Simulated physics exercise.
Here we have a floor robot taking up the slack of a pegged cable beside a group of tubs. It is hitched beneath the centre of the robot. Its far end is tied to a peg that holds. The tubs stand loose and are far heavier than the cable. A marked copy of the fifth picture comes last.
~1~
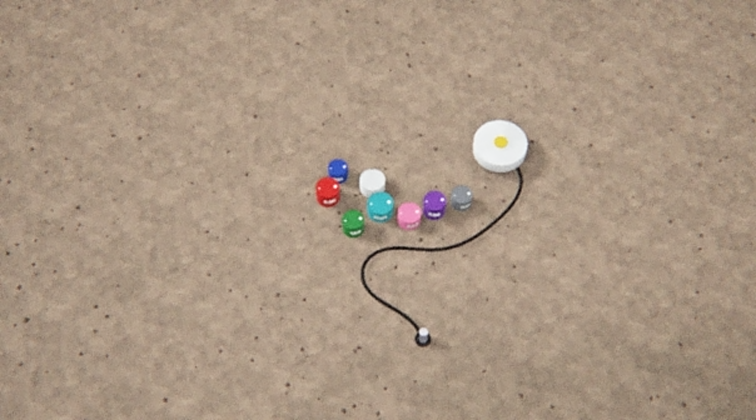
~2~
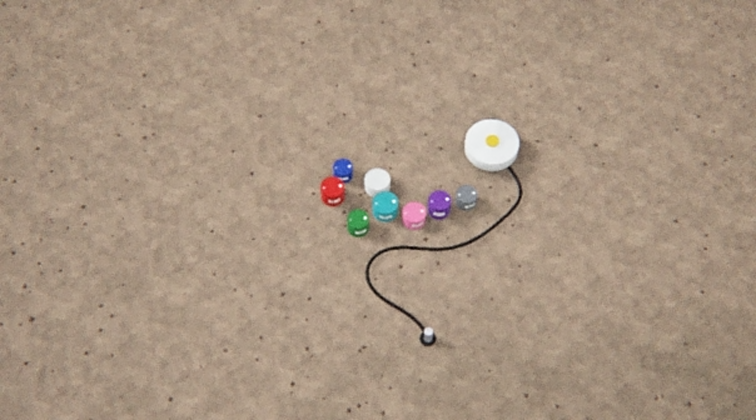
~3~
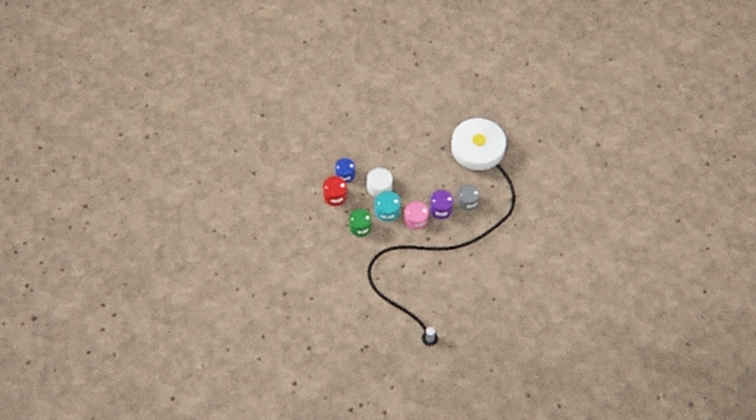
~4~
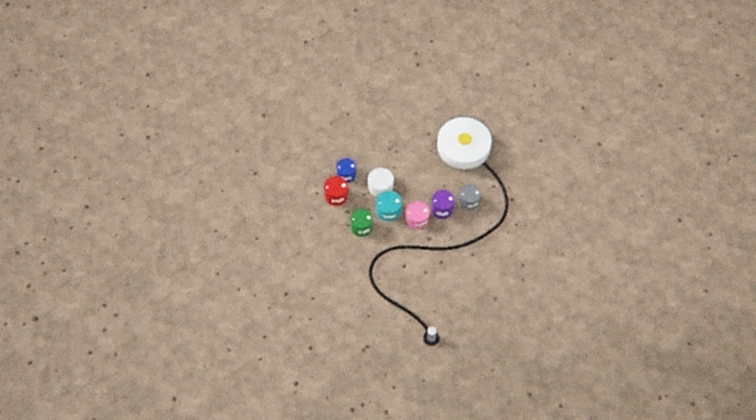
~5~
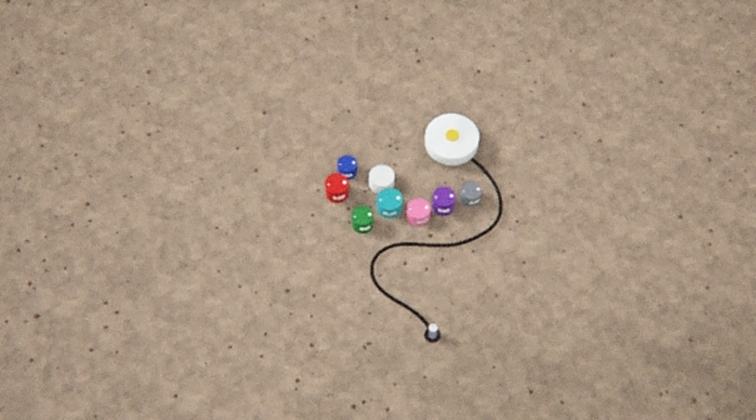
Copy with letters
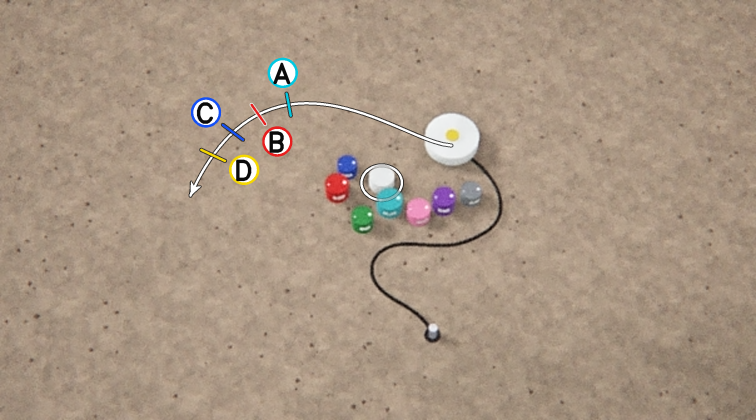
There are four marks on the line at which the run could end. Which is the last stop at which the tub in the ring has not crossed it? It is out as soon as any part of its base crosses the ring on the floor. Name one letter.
Mark B.
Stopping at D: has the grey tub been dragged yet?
Yes.
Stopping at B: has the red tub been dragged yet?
No.
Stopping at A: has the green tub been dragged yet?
No.
On the marked copy, A at (289, 105); B at (258, 115); C at (233, 132); D at (213, 155); the ring at (382, 183); the route from (451, 146) via (297, 104) to (190, 196).
Taking B. A third of the way, robot (385, 117); white tub (382, 179).
Two thirds of the way, robot (318, 99); white tub (382, 179); purple tub (438, 203); grey tub (457, 196).
When it is over, robot (257, 109); turquoise tub (385, 204); pink tub (396, 224); white tub (381, 180); purple tub (416, 213); grey tub (407, 197); the white tub is still in its ring.
As for the rest, A is safe but short; C drags the ringed tub to (372, 187); D drags the ringed tub to (364, 192).
